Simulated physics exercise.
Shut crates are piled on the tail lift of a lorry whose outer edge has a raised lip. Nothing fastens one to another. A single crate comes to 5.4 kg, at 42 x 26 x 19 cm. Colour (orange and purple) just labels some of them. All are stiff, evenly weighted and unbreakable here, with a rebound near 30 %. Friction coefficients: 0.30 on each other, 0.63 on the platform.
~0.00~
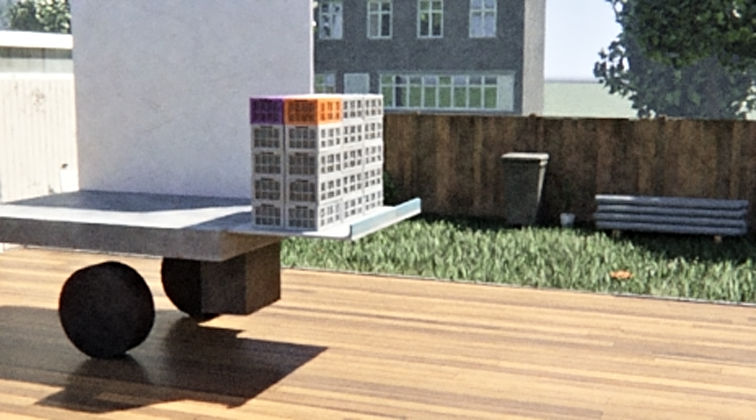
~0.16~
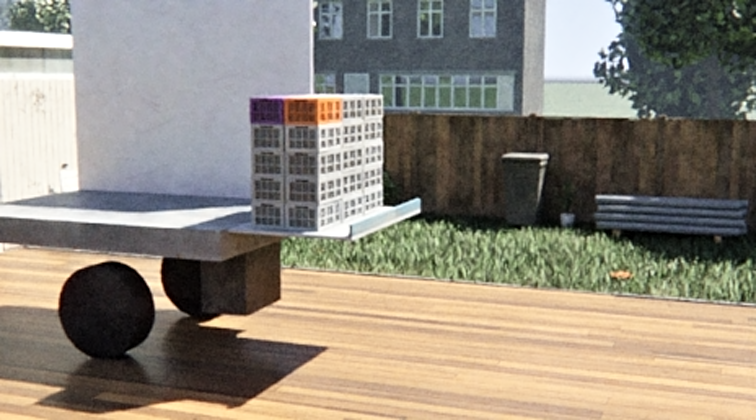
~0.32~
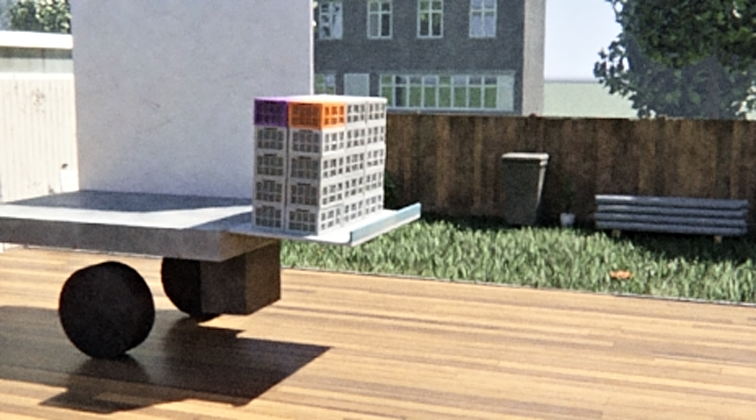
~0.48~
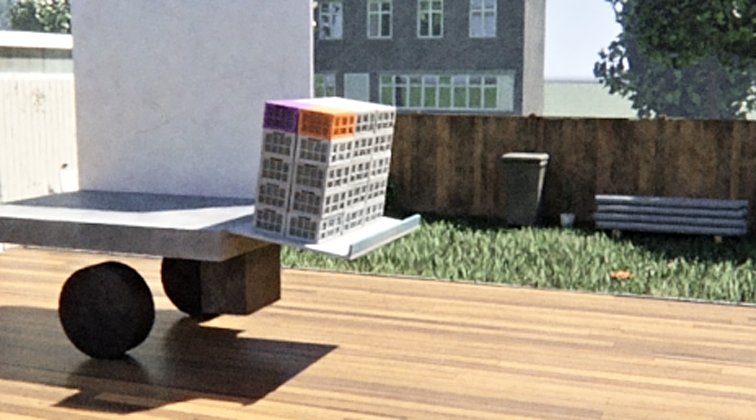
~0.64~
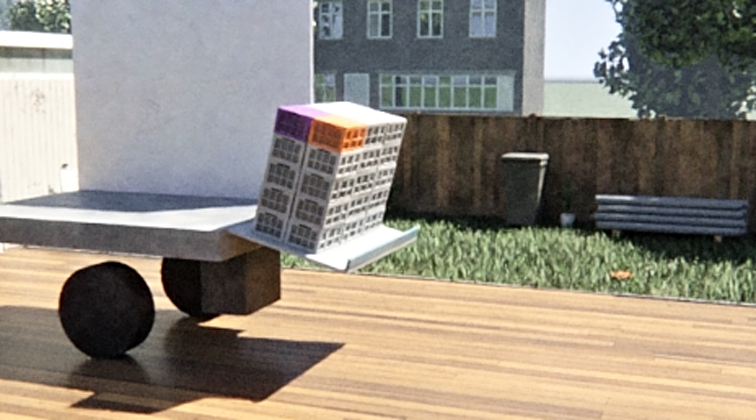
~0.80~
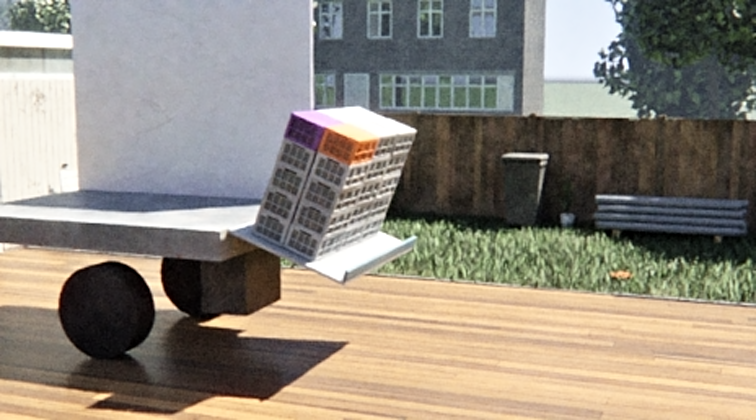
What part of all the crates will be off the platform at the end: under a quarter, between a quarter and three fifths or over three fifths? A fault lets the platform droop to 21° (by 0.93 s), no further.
It comes to between a quarter and three fifths.
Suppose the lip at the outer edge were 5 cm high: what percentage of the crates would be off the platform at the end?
In that case 70 per cent.
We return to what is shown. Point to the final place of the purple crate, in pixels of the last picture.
Near (472, 336).
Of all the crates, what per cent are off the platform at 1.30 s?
At that moment 30 per cent.
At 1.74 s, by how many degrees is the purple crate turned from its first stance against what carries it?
About 60°.
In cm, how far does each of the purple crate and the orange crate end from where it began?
Moved: Purple 210, orange 220.
After 1.04 s, slope 21°; none of the 30 crates off the platform, 30 disturbed; orange crate leaning 15°; purple crate leaning 13°.
After 1.30 s, slope 21°; 9 of the 30 crates off the platform; orange crate leaning 40°, 23 cm lower; purple crate leaning 39°, 20 cm lower.
After 1.74 s, slope 21°; 15 of the 30 crates off the platform; orange crate on its side; purple crate on its side.
By the end (2.3 s), slope 21°; 15 of the 30 crates off the platform; purple crate on its side; orange crate on its side. That is 50 per cent. As the last picture would show them, middles, purple crate near (472, 336), orange crate near (496, 372).
